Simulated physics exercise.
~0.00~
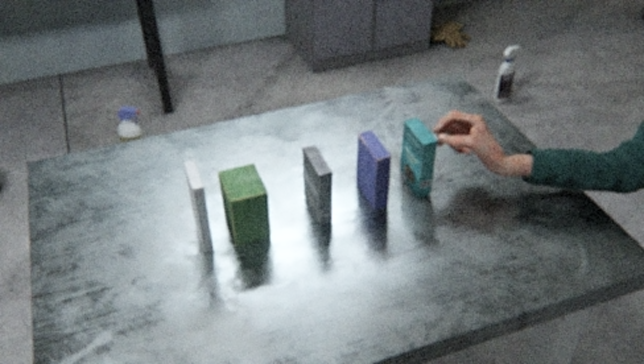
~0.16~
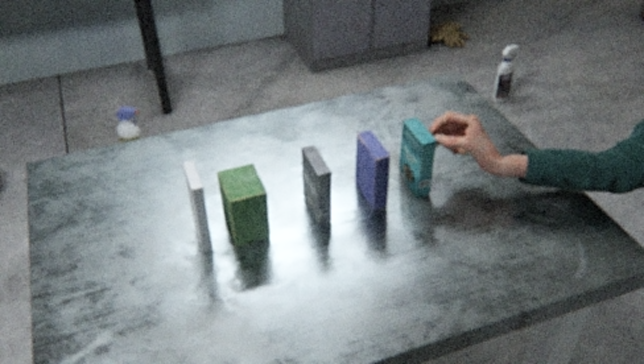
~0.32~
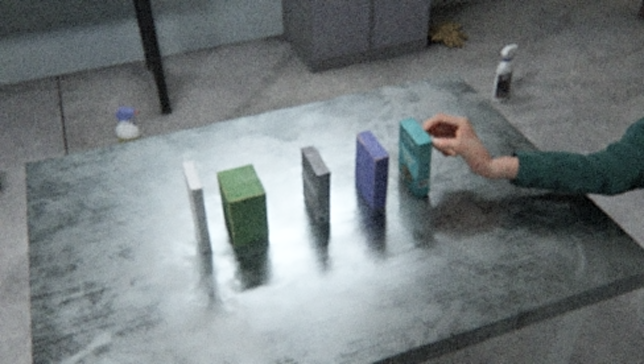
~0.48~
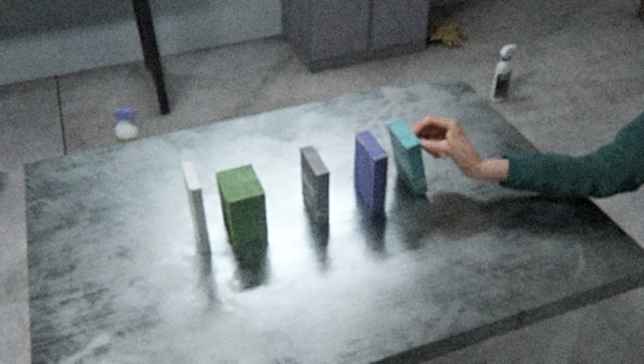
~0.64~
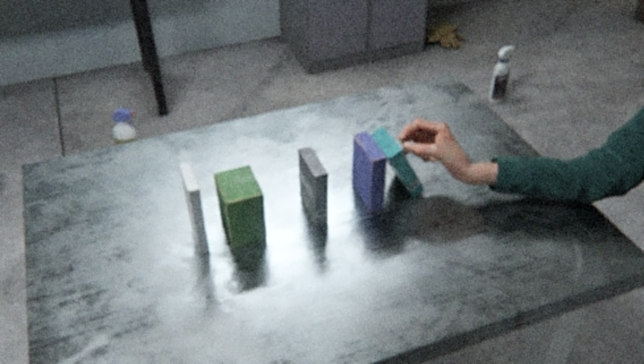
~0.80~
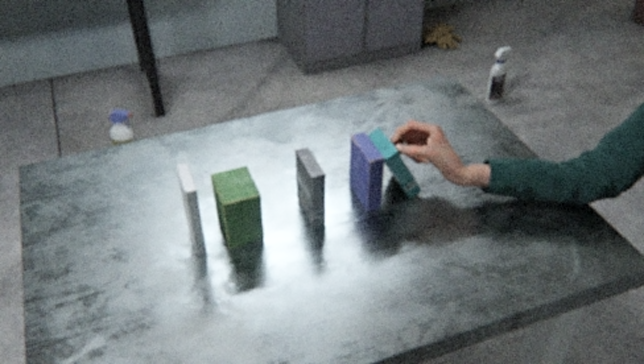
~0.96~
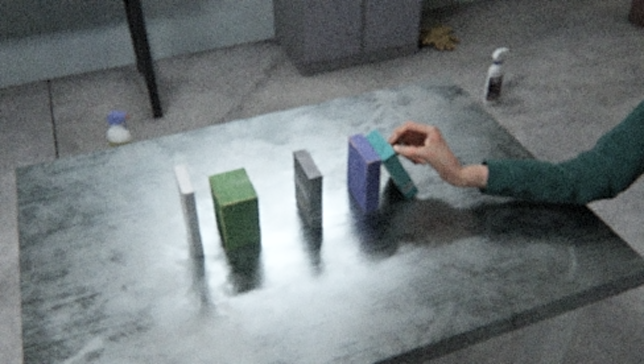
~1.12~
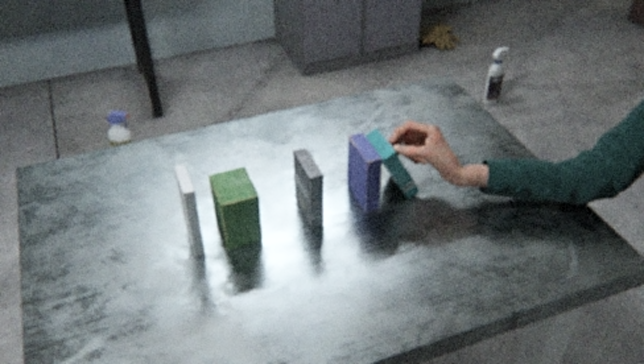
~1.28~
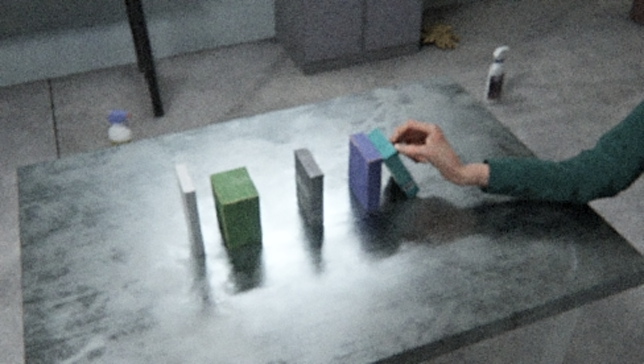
A hand tips the turquoise packet left until it leans against the upright blue block.
